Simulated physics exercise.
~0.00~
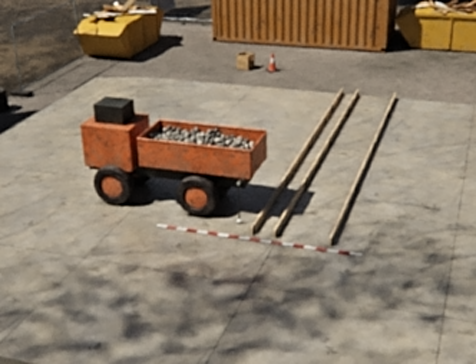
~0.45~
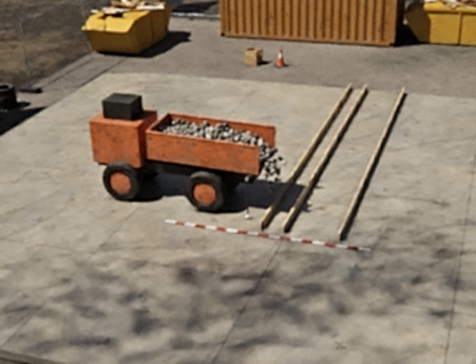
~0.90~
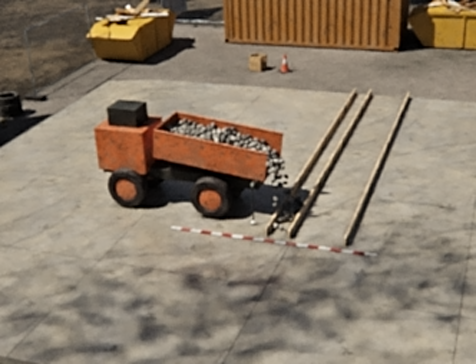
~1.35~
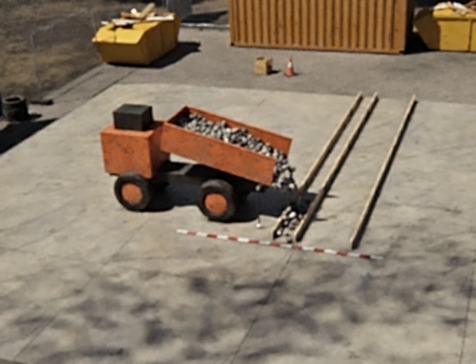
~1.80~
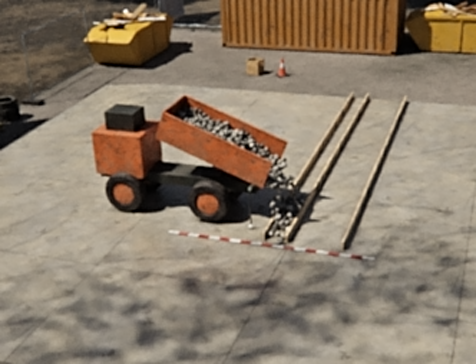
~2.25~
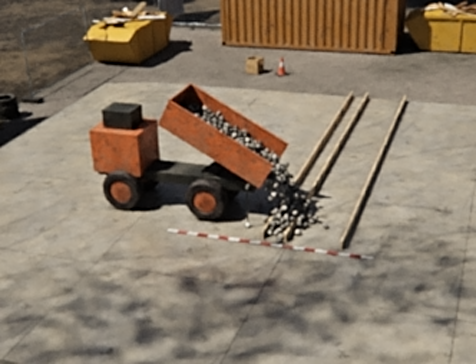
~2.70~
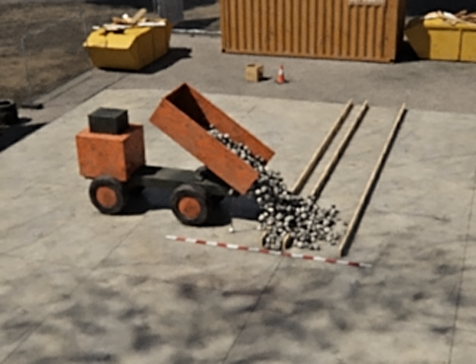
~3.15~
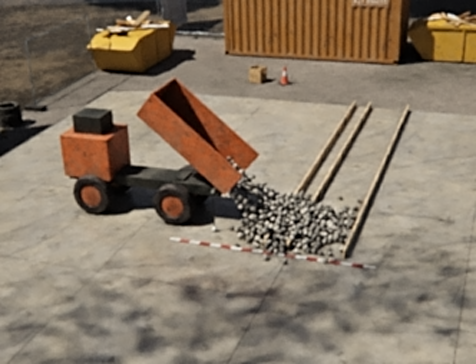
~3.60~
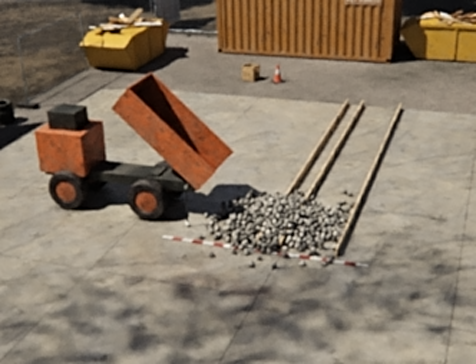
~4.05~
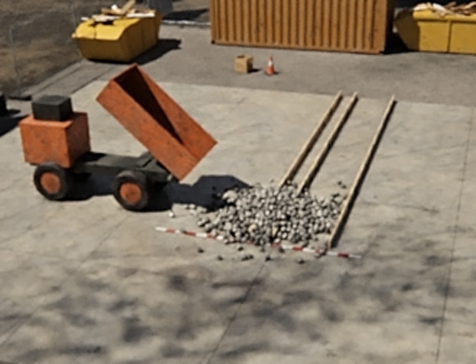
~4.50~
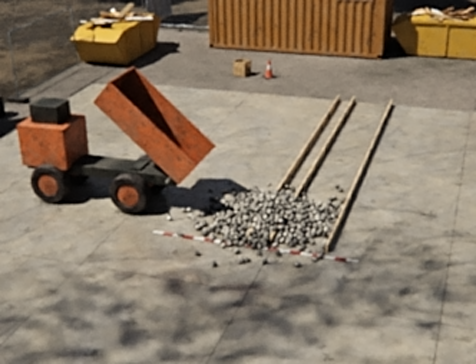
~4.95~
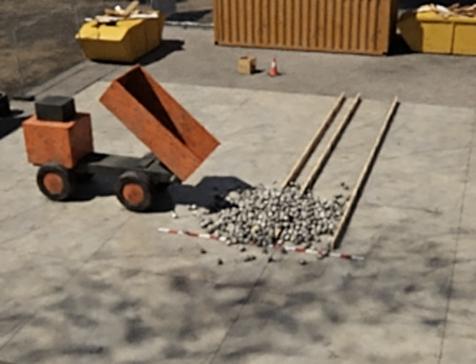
In the video, an orange tipper truck on a concrete yard raises its stone-filled body, spilling grey stones rightward among wooden boards, and rolls left as it empties. It stops with the body still raised, leaving a wide heap over the striped staff and the boards' near ends.
